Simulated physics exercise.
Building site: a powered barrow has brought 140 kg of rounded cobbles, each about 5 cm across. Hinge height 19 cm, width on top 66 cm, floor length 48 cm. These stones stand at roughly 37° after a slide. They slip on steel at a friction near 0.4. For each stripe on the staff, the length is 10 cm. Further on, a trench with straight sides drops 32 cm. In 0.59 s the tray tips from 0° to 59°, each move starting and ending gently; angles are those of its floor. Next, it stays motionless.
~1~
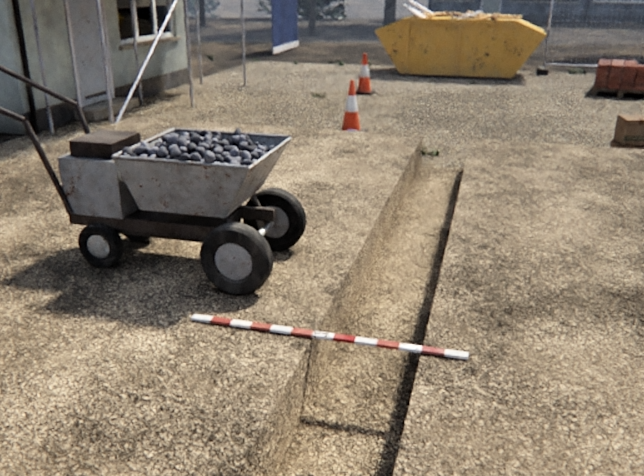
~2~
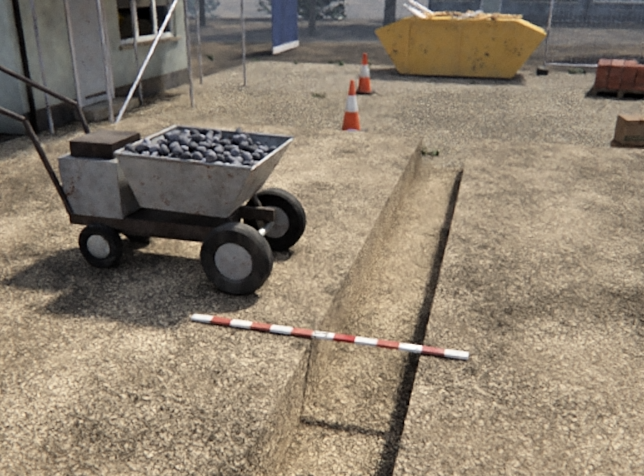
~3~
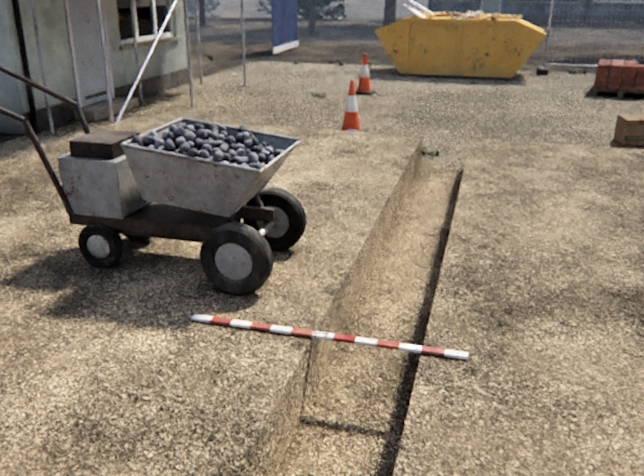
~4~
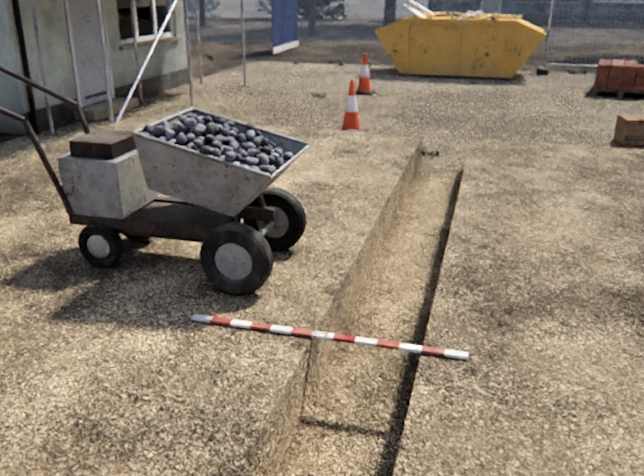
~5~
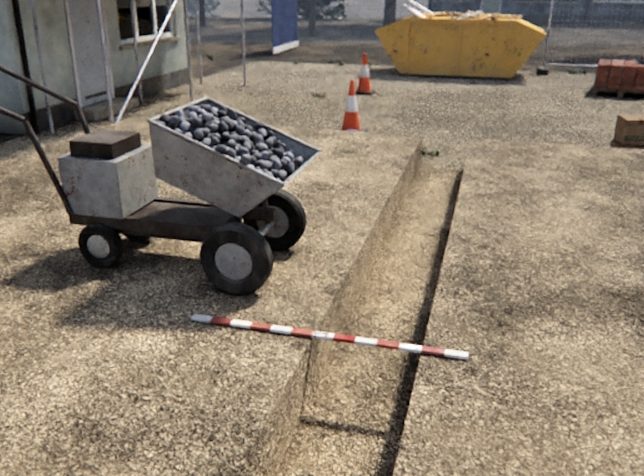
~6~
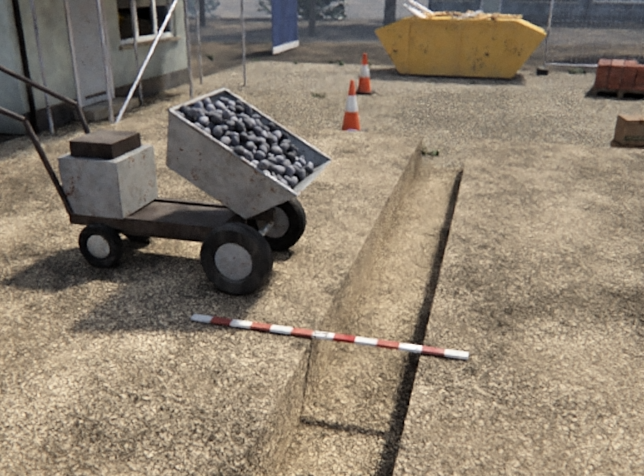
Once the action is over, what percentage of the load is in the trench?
About 54 in every hundred.
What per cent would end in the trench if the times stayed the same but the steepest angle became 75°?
Roughly 90%.
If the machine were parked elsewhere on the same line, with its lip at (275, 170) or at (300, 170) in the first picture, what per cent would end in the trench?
45 % and 25 %.
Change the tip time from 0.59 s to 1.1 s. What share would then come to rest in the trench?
Close to 50 percent, then.
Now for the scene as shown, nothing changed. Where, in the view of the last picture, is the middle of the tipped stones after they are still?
Roughly at (400, 332).
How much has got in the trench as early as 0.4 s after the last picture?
I'd put it near 15 per cent.
Then, 0.1 s after the last picture the floor is at 50°, 100 % in the tray; the foremost stones are at (317, 199).
Then, 0.4 s after the last picture the floor is at 59°, 85 % in the tray, 15 % in the trench; the foremost stones are at (391, 265).
Then, 0.7 s after the last picture the floor is at 59°, 51 % in the tray, 45 % in the trench, 4 % past the trench; the foremost stones are at (500, 292).
Then, 2.7 s after the last picture the floor is at 59°, 43 % in the tray, 54 % in the trench, 4 % past the trench; the foremost stones are at (582, 301).
